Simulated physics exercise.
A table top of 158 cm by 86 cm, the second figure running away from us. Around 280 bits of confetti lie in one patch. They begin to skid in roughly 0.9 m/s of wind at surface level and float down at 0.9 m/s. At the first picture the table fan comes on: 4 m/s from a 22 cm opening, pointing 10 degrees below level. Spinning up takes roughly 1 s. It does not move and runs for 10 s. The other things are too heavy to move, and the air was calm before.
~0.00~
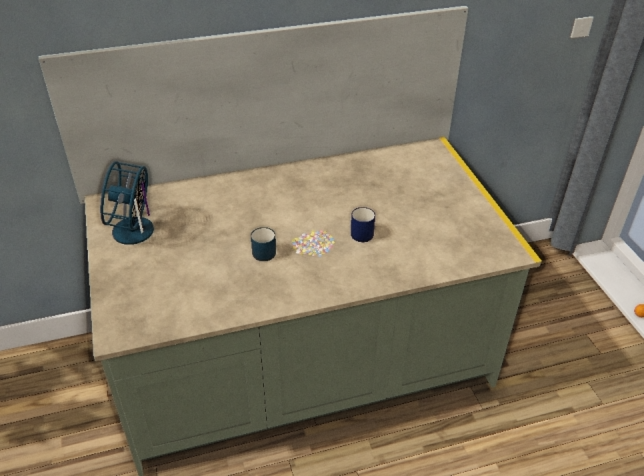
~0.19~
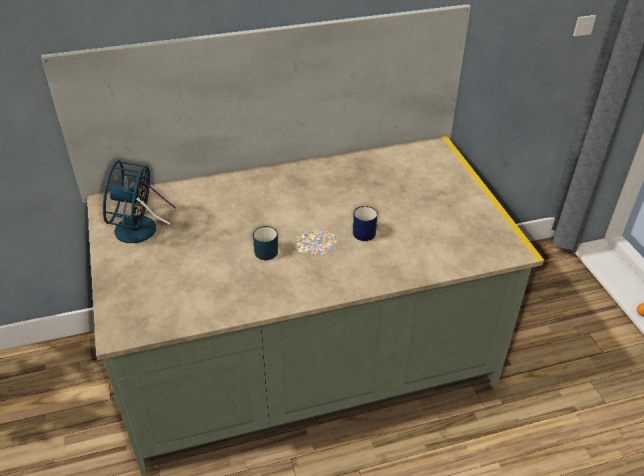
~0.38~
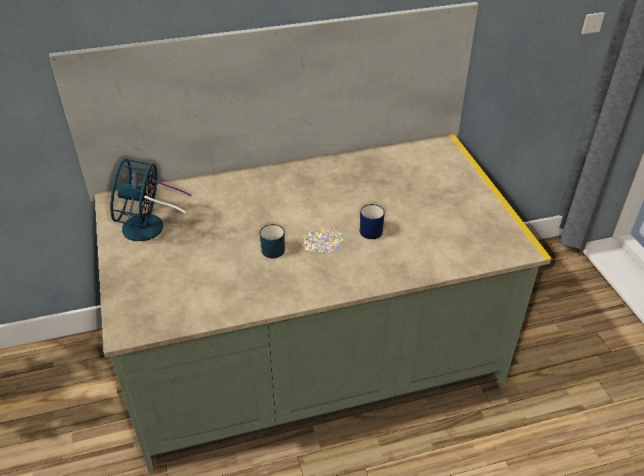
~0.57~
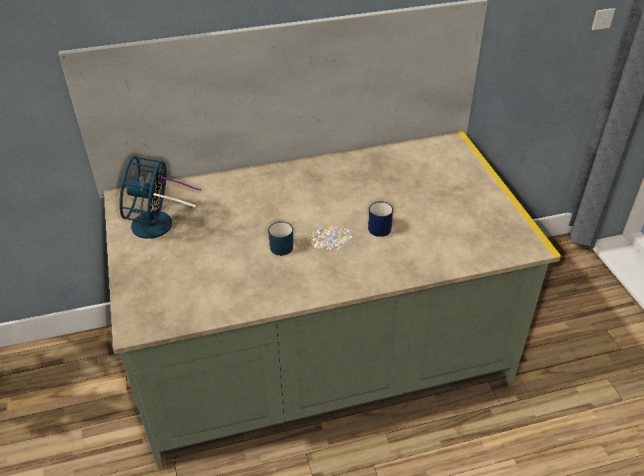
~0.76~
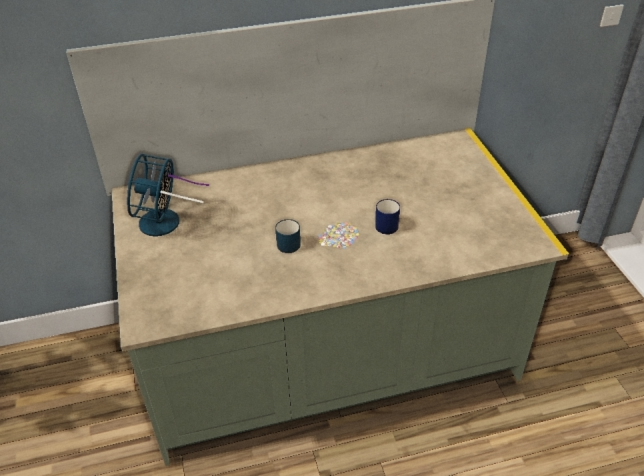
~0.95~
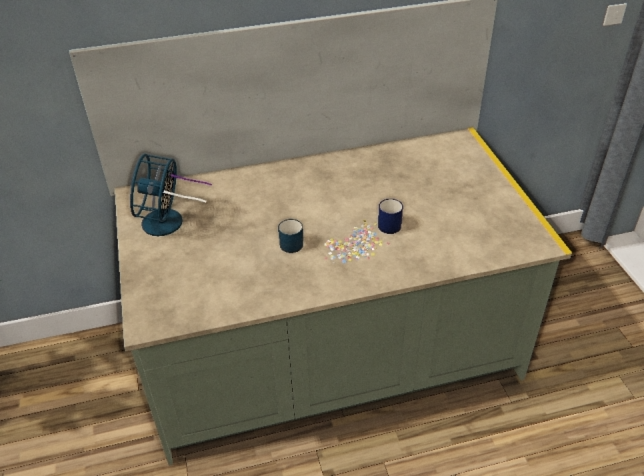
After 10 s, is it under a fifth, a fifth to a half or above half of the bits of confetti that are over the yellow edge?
Of the bits of confetti, not even a fifth end over the yellow edge.
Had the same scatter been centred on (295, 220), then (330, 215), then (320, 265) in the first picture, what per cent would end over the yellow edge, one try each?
In that order: 90 %, 100 %, 2 %.
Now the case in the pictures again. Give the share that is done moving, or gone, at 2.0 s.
Near 70 %.
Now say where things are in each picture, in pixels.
The middle of the bits of confetti is near (315, 244), none has stirred yet and the mouth of the table fan is at (125, 196), in the first frame.
The middle of the bits of confetti is near (318, 242), none has stirred yet and the yellow edge is centred on (490, 191), in the second frame.
The middle of the bits of confetti is near (325, 240), none has stirred yet, the top of a mug is at (373, 212) and the top of a mug is at (272, 232), in the third frame.
The middle of the bits of confetti is near (334, 237) and none has stirred yet, in the fourth frame.
The middle of the bits of confetti is near (341, 235) and about 5 % have left their places, in the fifth frame.
The middle of the bits of confetti is near (360, 243), the farthest in sight from the table fan is at (388, 243) and about 85 % have left their places, in the sixth frame.
After 2.0 s the count stands so, 2 % are over the yellow edge.
After 3.2 s the count stands so, 3 % are over the yellow edge.
After 5.5 s the count stands so, 3 % are over the yellow edge.
After 10.0 s, at the end, 3 % are over the yellow edge.
